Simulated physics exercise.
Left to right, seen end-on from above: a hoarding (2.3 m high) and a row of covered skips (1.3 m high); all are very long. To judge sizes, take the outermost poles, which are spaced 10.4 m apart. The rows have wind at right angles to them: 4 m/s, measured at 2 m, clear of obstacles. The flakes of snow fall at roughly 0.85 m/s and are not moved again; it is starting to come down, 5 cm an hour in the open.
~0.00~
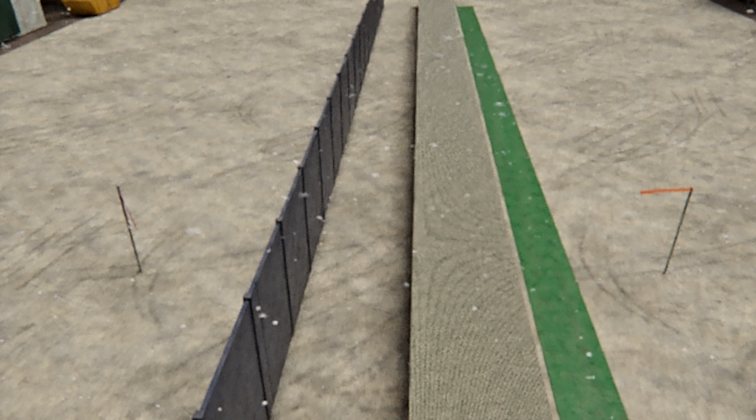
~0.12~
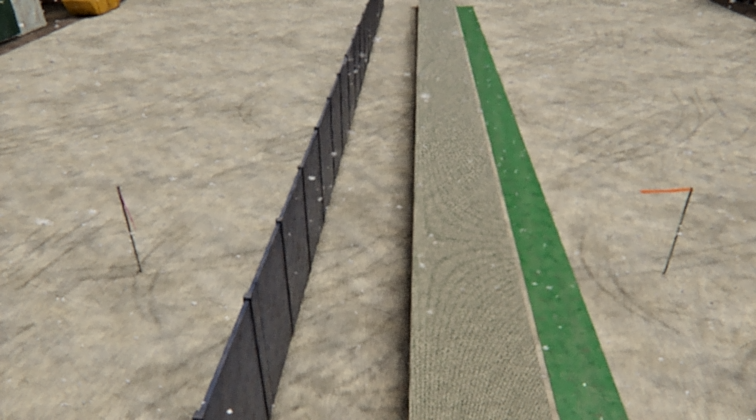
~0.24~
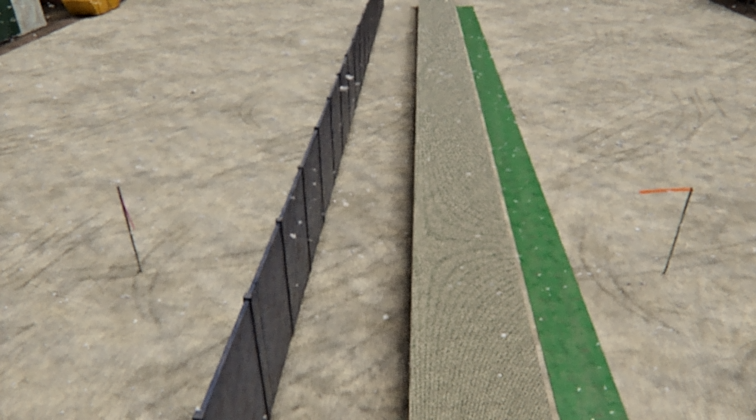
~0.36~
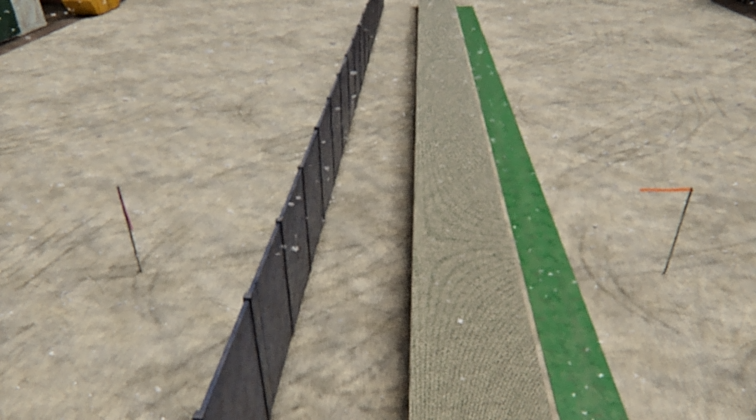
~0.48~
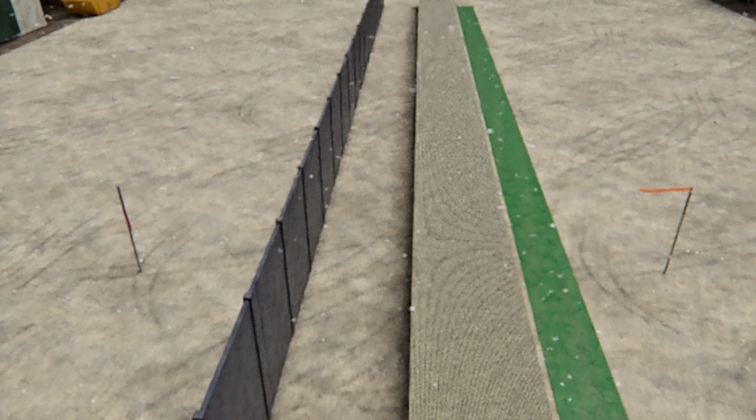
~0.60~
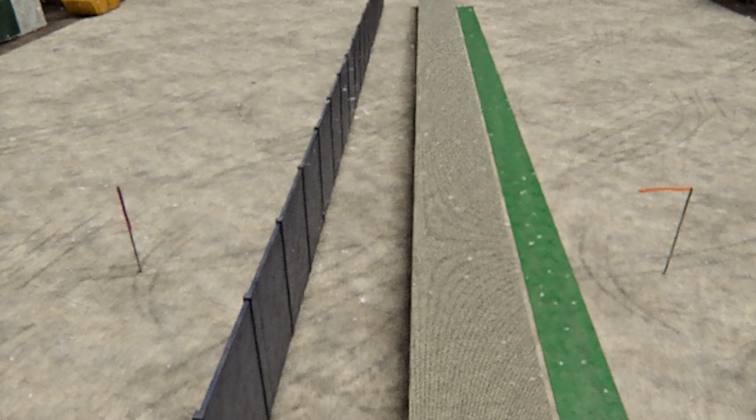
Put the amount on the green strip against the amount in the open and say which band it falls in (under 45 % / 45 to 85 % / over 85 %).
It falls at above 85 % of the amount in the open.
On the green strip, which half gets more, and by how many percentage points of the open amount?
It's the side on the left, by some 10 points.
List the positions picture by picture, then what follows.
In the first picture, the left ribbon ends at (136, 228), hanging almost straight.
In the second picture, the right ribbon ends at (641, 192), leaning 85 degrees to the left and the green one passes (546, 266).
In the third picture, the left ribbon ends at (134, 229), hanging almost straight, above the rows the flakes slant 85 degrees from upright, towards the left and the top of the row of covered skips crosses (454, 172).
In the fourth picture, the right ribbon ends at (639, 190), leaning 85 degrees to the left and the green one passes (526, 204).
In the fifth picture, the left ribbon ends at (132, 230), hanging almost straight and above the rows the flakes slant 85 degrees from upright, towards the left.
In the sixth picture, the right ribbon ends at (639, 191), leaning 85 degrees to the left and the top of the hoarding crosses (318, 126).
10 minutes on, 9 mm on the green strip, 8 mm in the open.
30 minutes on, 27 mm on the green strip, 25 mm in the open.
60 minutes on, 53 mm on the green strip, 50 mm in the open, so the green strip has 106 % of the open amount; the left half of it has 112 %, the right half 101 %.
